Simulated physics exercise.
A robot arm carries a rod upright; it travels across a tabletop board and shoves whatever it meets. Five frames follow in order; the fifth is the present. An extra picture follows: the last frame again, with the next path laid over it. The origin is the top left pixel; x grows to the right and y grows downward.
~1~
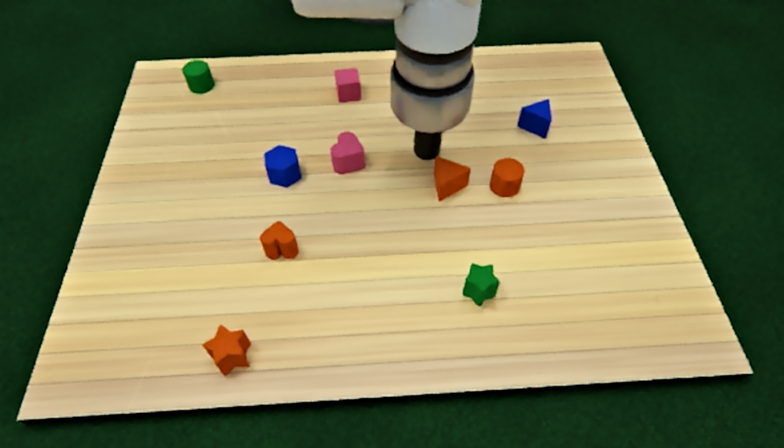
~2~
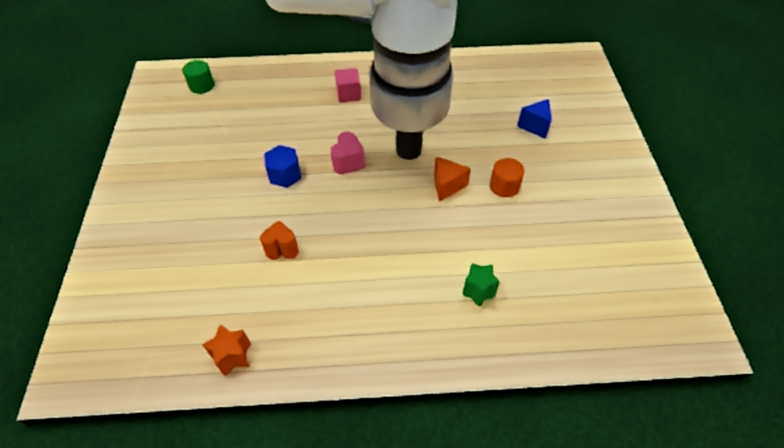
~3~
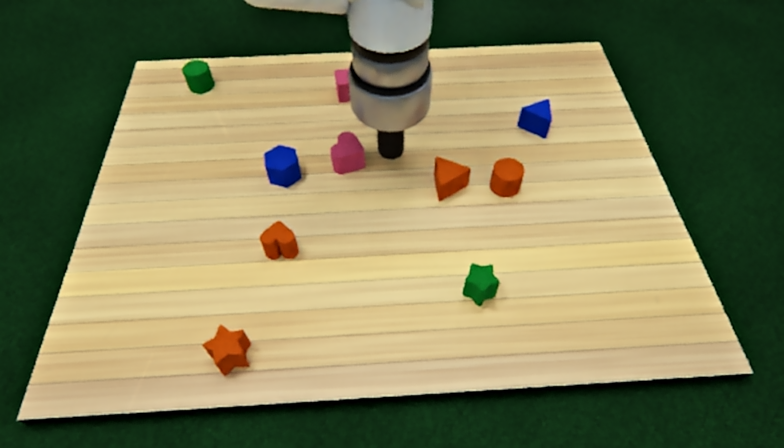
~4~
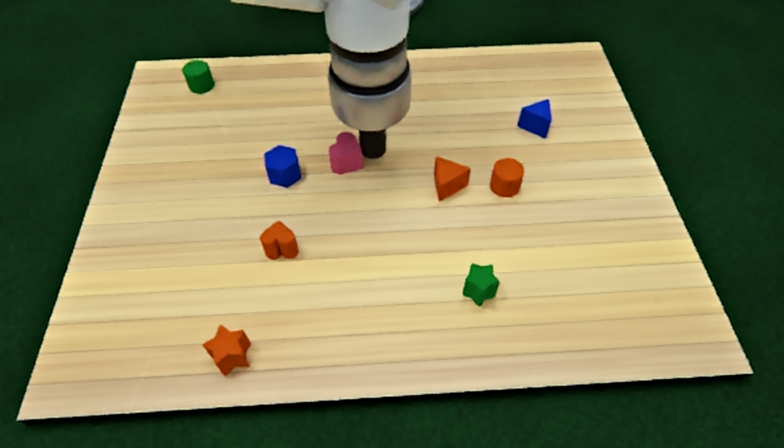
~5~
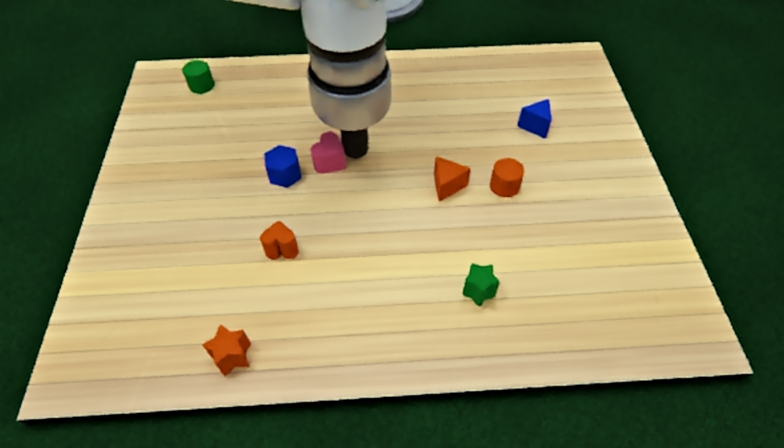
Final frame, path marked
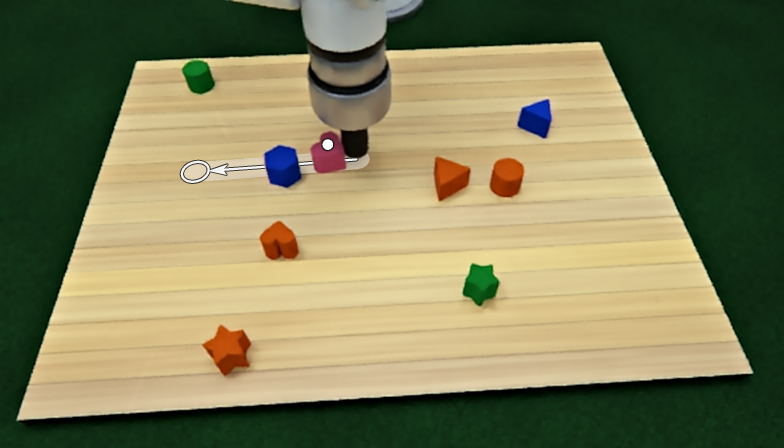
A pale wooden board lies on a dark green surface, seen from above at an angle by a still camera. Small green, pink, blue and orange blocks are scattered across it, with a pink heart beside a blue six-sided block left of centre. A robot arm's black rod slides steadily left from near the orange triangle, meets the heart and pushes it slightly left towards the blue block.
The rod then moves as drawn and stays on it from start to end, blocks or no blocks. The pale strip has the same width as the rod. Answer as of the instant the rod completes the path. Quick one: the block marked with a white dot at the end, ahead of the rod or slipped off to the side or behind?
The rod loses it on the way.
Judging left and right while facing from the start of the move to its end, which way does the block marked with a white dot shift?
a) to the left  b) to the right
b - to the right.
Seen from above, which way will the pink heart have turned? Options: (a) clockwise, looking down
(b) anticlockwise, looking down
a: Clockwise, looking down.
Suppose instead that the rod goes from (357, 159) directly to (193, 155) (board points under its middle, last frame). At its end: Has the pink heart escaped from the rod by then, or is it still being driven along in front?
Still in front.
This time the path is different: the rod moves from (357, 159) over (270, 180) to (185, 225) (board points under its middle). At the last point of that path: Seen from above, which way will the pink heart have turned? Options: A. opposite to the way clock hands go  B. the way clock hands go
The one that fits is B, the way clock hands go.
The drawn path runs from (357, 159) to (195, 172); the dot is on the pink heart.
What follows on the original path. One third of the way, rod at (301, 154); blue six-sided block at (256, 161), turned 60° anticlockwise; pink heart at (274, 141), turned 35° clockwise.
Two thirds of the way, rod at (246, 158); blue six-sided block at (230, 172); pink heart at (232, 134), turned 90° clockwise.
At the end, rod at (191, 162); blue six-sided block at (225, 174), turned 140° anticlockwise; pink heart at (227, 132), turned 105° clockwise.
